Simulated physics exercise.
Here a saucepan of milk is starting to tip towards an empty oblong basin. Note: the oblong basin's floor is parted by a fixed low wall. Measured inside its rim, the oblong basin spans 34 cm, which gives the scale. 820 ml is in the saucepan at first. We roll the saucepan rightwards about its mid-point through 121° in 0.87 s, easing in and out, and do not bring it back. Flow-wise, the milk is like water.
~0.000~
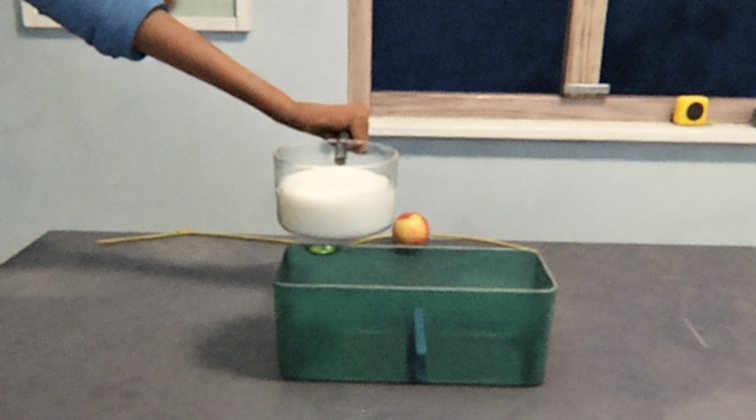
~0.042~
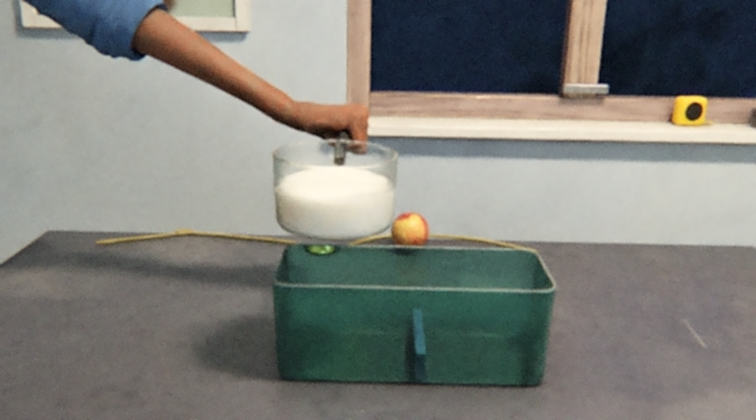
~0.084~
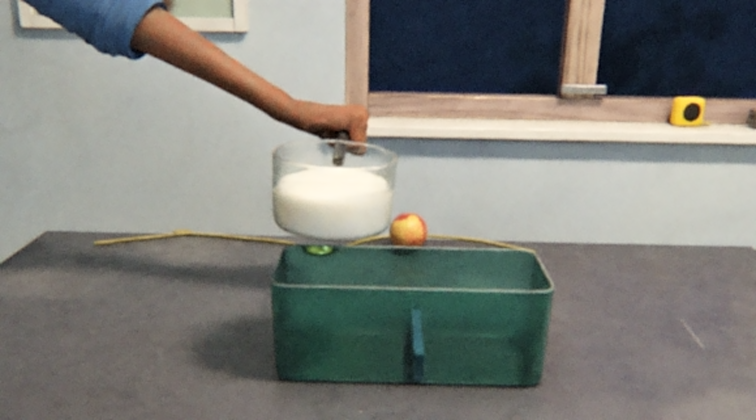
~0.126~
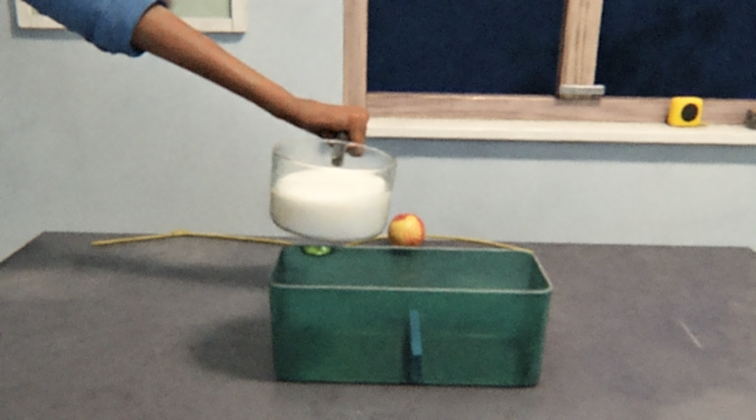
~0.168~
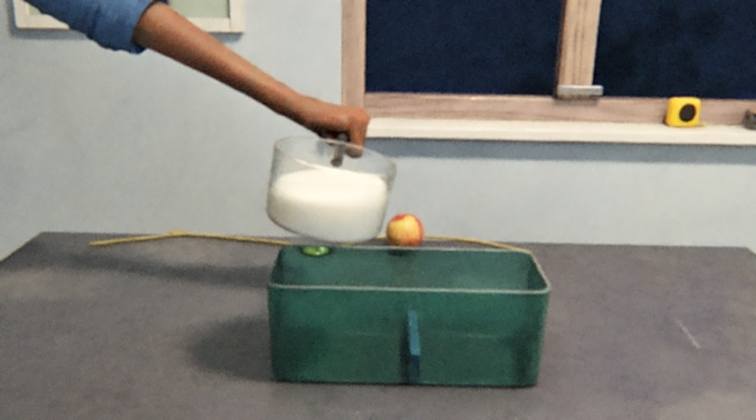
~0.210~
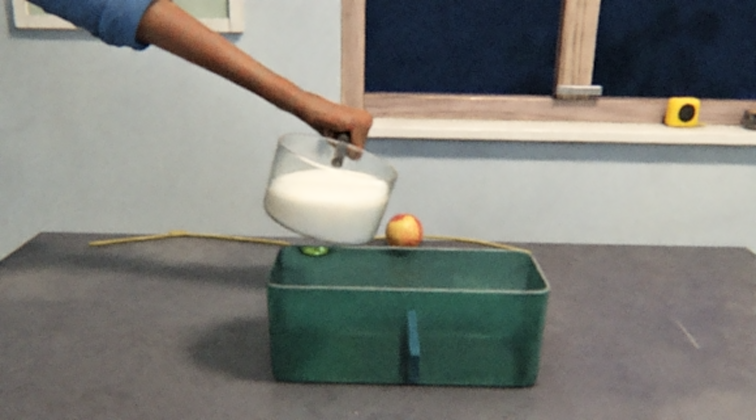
A hand holding a clear saucepan of milk above a green oblong basin, slowly tilting it slightly to the right.
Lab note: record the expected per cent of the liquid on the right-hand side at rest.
Expected right-hand share: 50 per cent.
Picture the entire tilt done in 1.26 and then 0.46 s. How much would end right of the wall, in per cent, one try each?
Respectively about 60 and 40 percent.
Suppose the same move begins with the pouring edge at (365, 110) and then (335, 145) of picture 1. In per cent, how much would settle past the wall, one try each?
The first try gives 25 percent and the second 20 percent.
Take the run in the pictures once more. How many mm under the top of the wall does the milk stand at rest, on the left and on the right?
It's around 18 mm on the left side and around 16 mm on the right side.
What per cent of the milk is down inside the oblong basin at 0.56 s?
At that time the basin holds about 16 per cent of the liquid.
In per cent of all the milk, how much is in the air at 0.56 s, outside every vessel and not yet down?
30 %.
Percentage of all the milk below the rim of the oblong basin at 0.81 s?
Some 90 per cent.
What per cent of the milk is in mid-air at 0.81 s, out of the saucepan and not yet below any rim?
I'd say some 4 per cent is in the air.
Then, 0.56 s in, the tilt is 87° and 55 per cent is still to pour, 2 is left of the wall and 13 right of it.
Then, 0.81 s in, the tilt is 120° and 6 per cent is still to pour, 38 is left of the wall and 52 right of it.
Then, 1.08 s in, the tilt is 121° and 0 per cent is still to pour, 49 is left of the wall and 49 right of it.
Then, 1.37 s in, the tilt is 121° and 0 per cent is still to pour, 50 is left of the wall and 50 right of it.
Finally, 50 per cent lies left of the wall, 50 right of it and 1 outside.
